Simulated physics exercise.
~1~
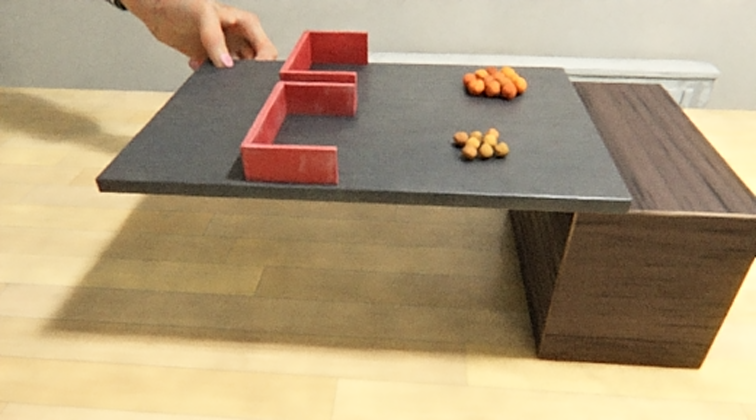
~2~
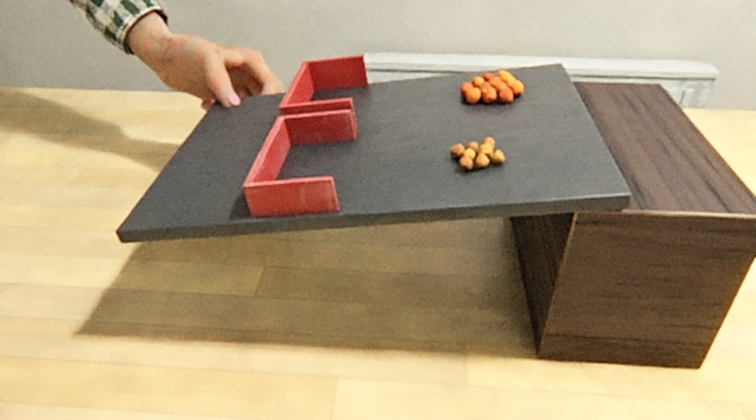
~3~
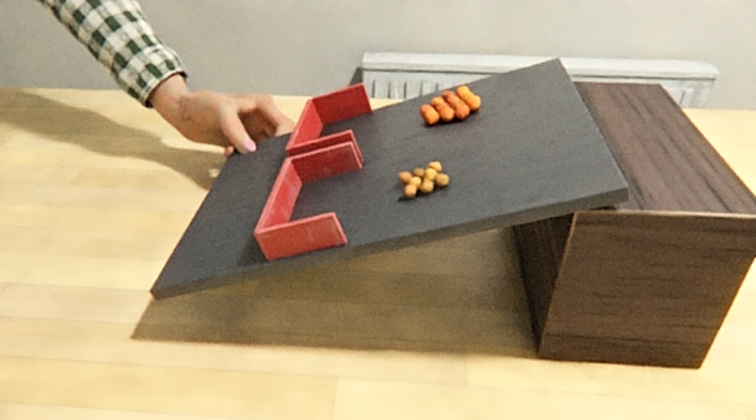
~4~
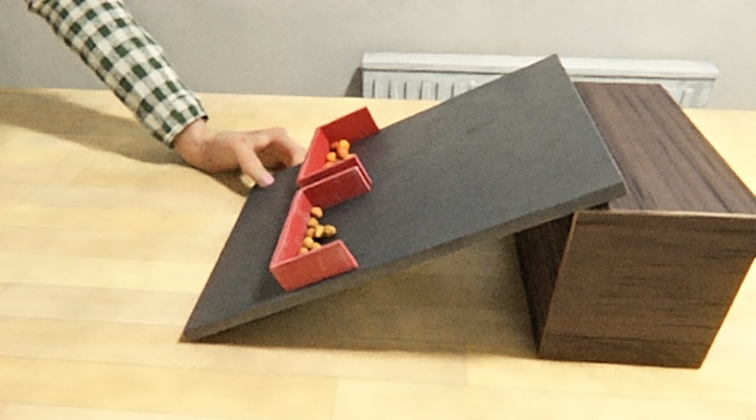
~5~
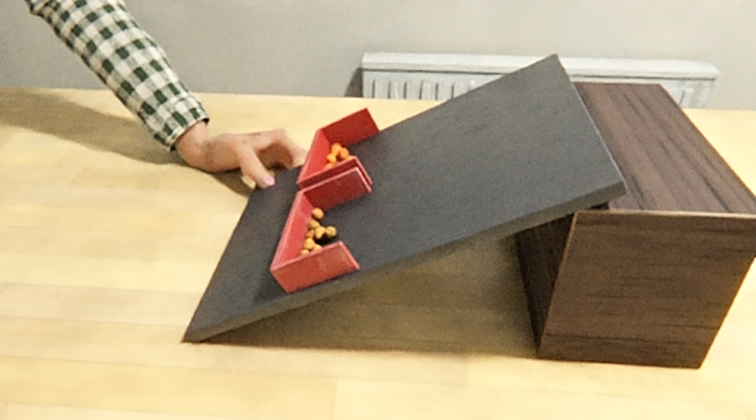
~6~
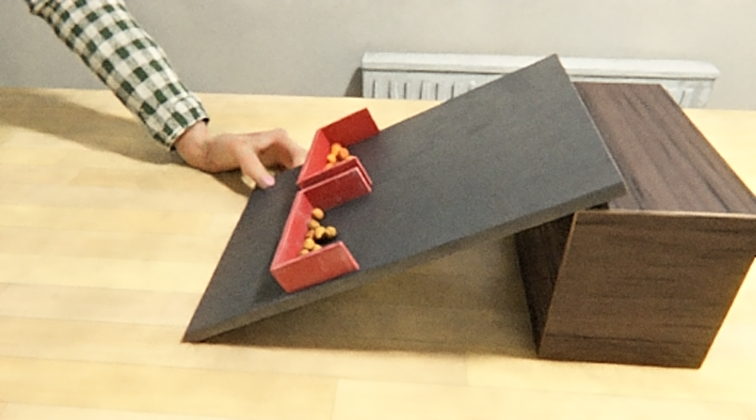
The footage shows a hand lowering the left end of a dark board propped on a wooden block, tilting it into a ramp. Two clusters of small orange and brownish pieces slide down leftward into separate red barriers, where they stay gathered as the board rests sloped.
